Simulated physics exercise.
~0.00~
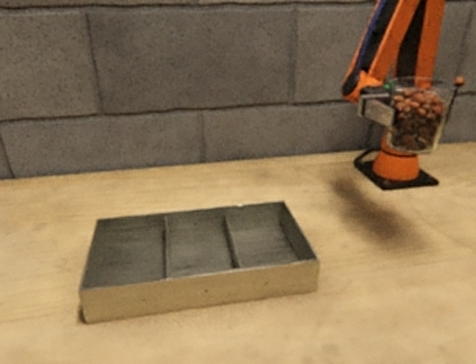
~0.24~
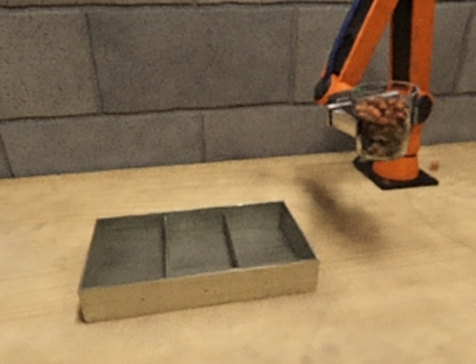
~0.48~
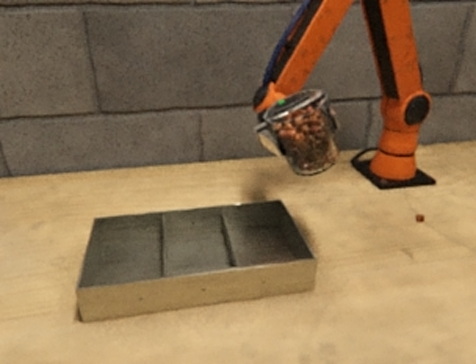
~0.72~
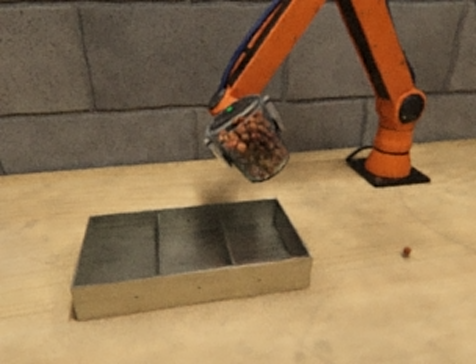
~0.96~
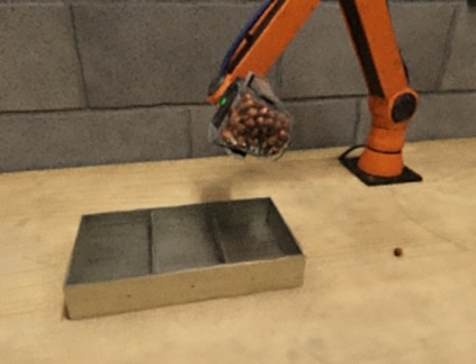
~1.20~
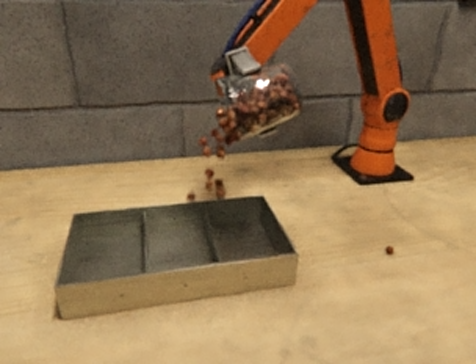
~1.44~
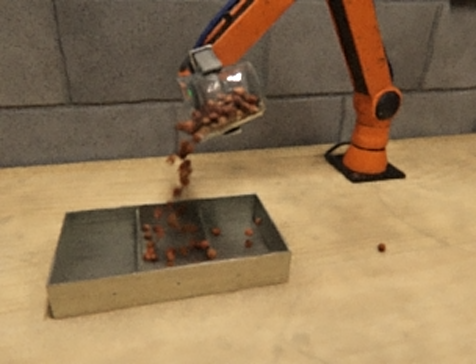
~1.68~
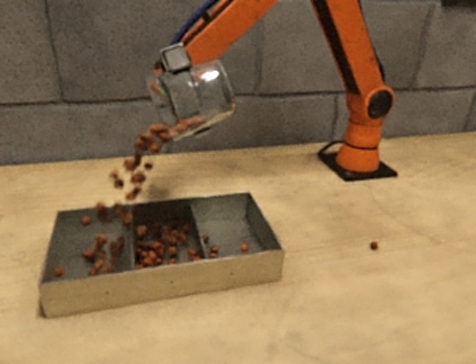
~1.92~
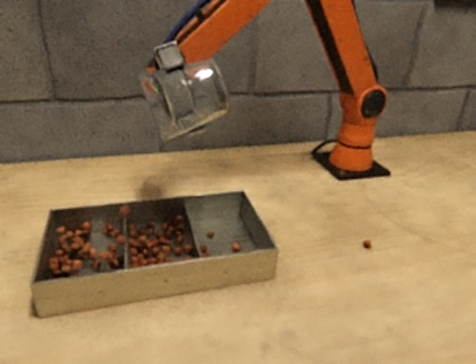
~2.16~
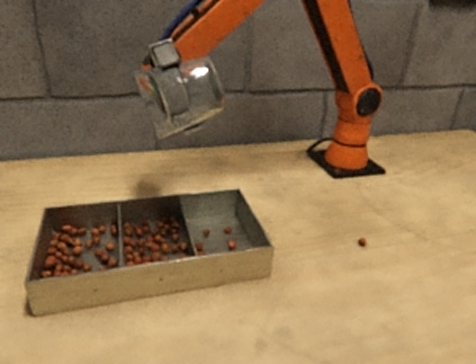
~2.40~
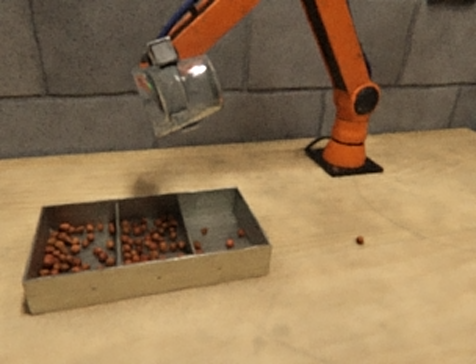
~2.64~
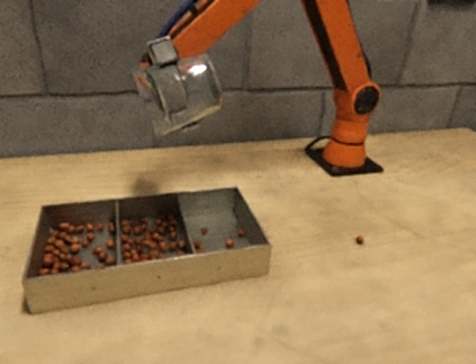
On a pale wooden surface before a grey block wall, an orange robot arm carries a clear tumbler of hazelnuts left and tips it over a three-part box, pouring until it looks empty; most nuts settle in the left and middle parts, few in the right, and one lies outside.
